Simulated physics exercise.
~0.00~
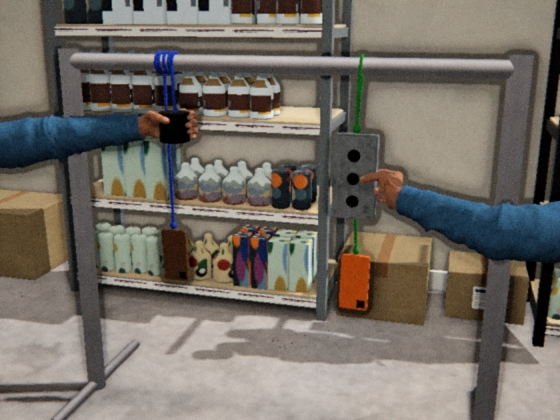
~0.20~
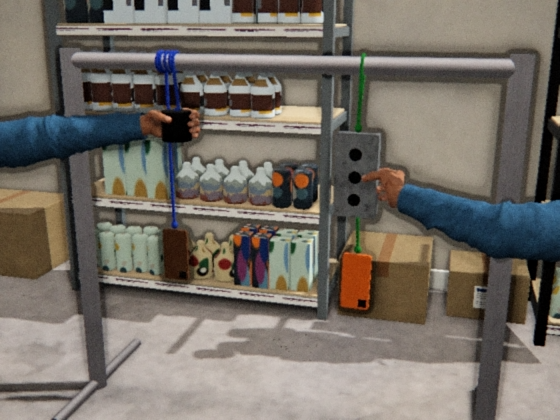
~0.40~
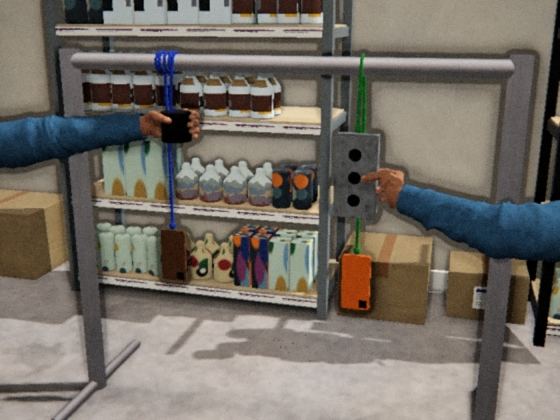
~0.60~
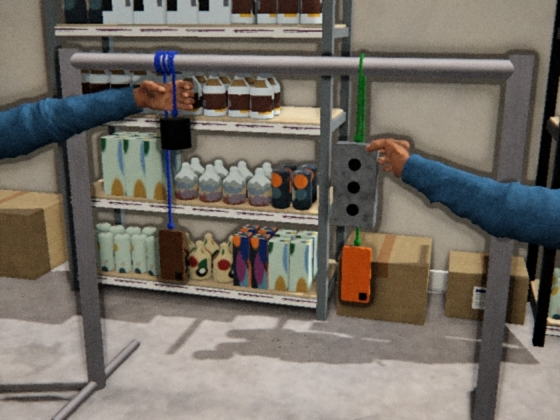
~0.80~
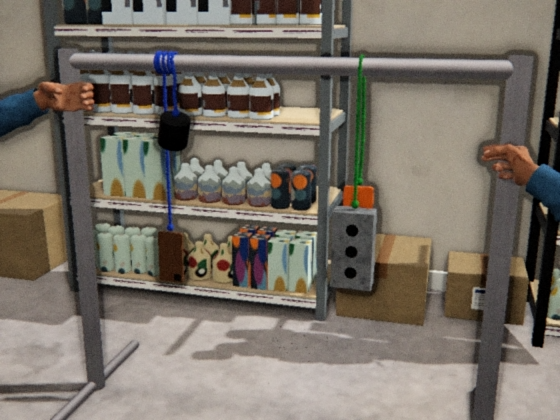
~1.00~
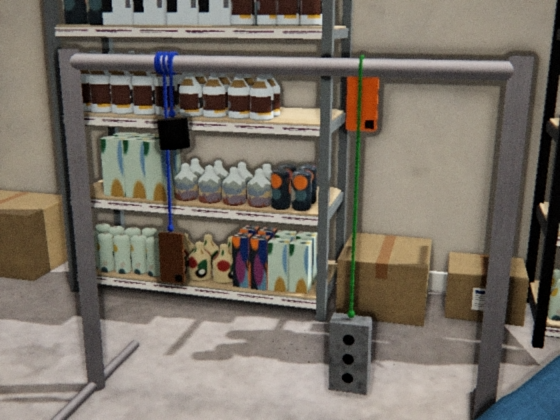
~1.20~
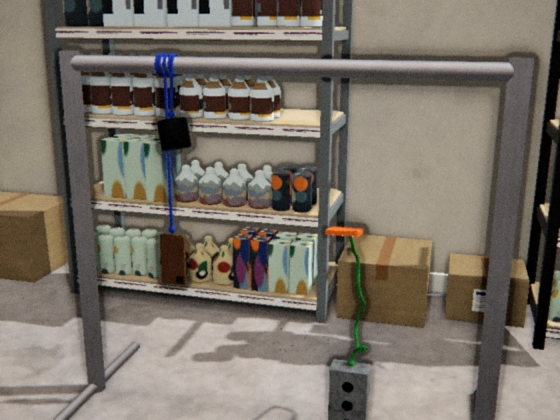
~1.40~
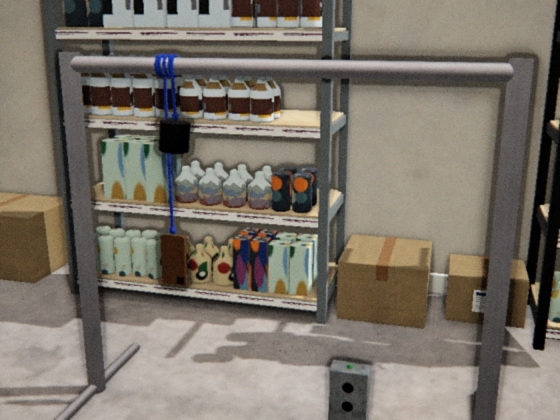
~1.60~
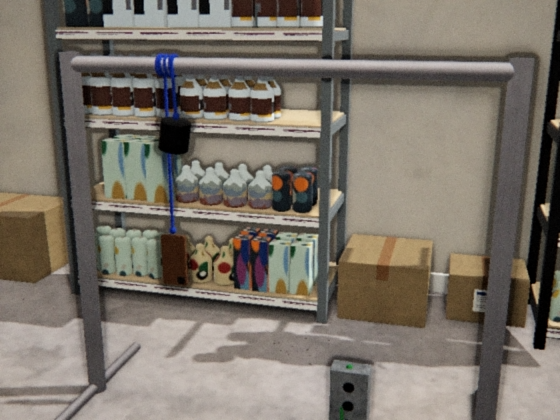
A grey paver with round holes hangs on a green rope at the right of a metal rail, with an orange phone below it, in a storeroom seen from the front by a slightly swaying camera. At left, a small black object and a brown phone hang on blue cord, before stocked shelves and cardboard boxes. Two blue-sleeved hands let go and draw back. The paver drops, pulling the orange phone up to the rail and over it. The phone tumbles down out of sight, and the paver rests on the floor while the black object stays hanging.
